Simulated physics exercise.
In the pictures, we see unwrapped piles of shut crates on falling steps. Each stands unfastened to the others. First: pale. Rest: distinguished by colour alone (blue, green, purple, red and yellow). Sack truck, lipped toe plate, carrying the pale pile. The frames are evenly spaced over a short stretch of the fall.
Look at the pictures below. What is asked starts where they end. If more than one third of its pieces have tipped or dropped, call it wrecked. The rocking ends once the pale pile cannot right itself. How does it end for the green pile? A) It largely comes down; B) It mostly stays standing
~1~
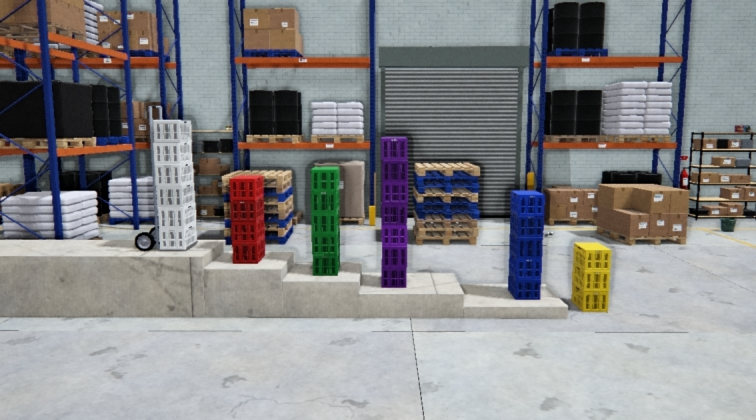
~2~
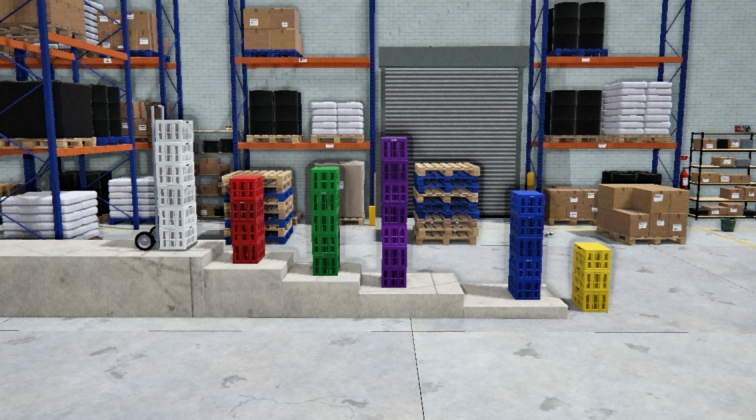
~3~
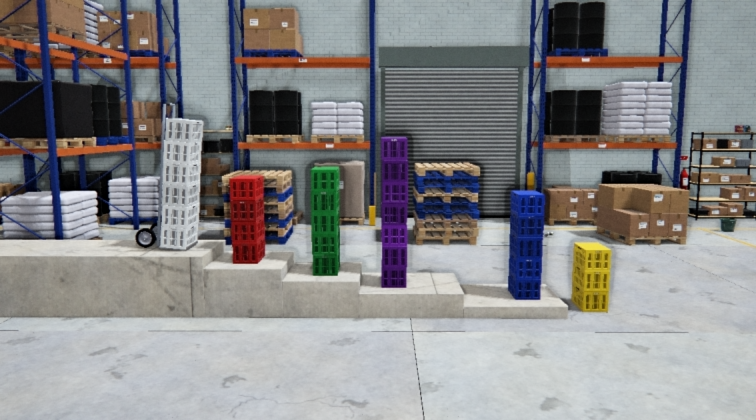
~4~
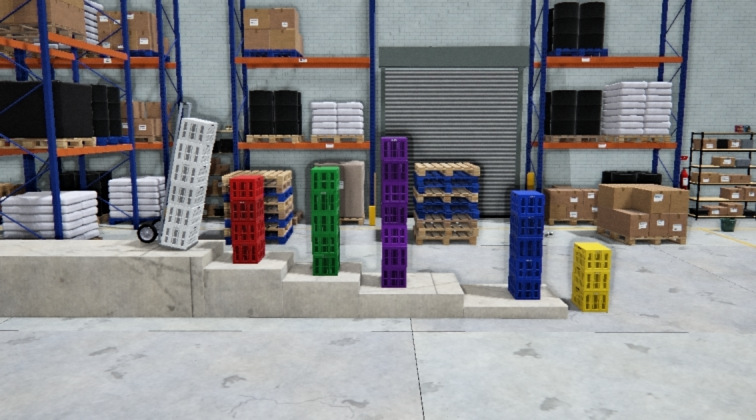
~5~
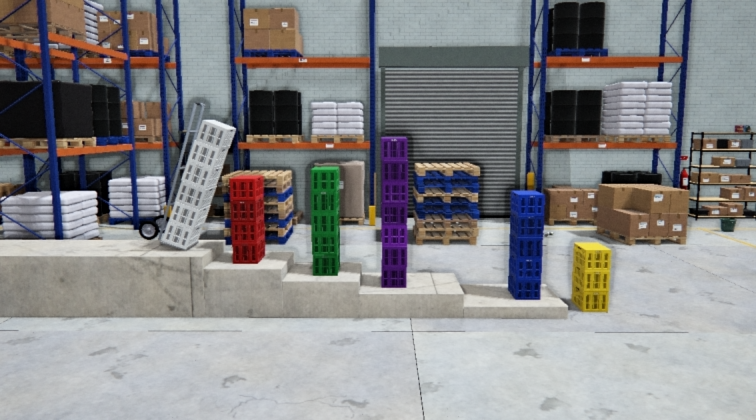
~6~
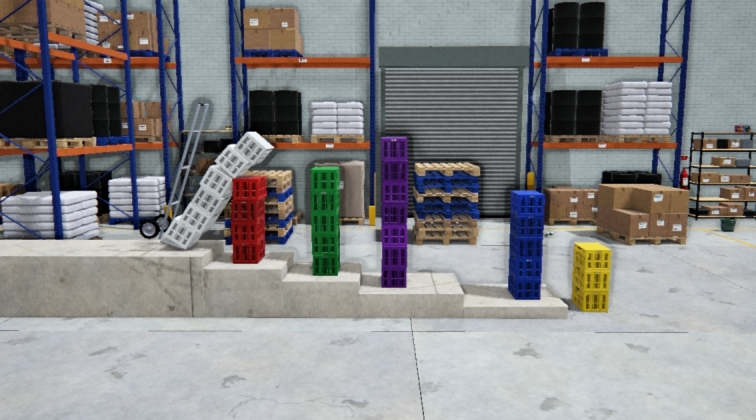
It largely comes down.
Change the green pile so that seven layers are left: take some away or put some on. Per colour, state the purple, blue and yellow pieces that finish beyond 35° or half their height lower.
For purple the count is 6, for blue it is 4, and for yellow it is 2.
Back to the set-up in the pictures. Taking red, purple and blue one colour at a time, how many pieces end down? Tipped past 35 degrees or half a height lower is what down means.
Taking each in turn, red gives 4, purple gives 7, blue gives 4.
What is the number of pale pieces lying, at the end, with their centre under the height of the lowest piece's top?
Of the pale pieces, the number is 5.
Soon after the last picture, 6 of the pale pile down; none of the 5 green crates down (0 of 24 in all colours); top green crate shifted a little; top red crate leaning well over, half its height lower.
A little later, 6 of the pale pile down; 5 of the 5 green crates down (9 of 24 in all colours); top green crate leaning clearly, about its own height lower; top red crate leaning well over, some two heights lower.
Later still, 6 of the pale pile down; 5 of the 5 green crates down (21 of 24 in all colours); top green crate leaning steeply, some four heights lower; top purple crate upside down.
At rest, 6 of the pale pile down; 5 of the 5 green crates down (22 of 24 in all colours); top green crate leaning steeply, some four heights lower; top yellow crate upside down. As the last picture would show them, middles, top green crate near (465, 259), top yellow crate near (677, 298).
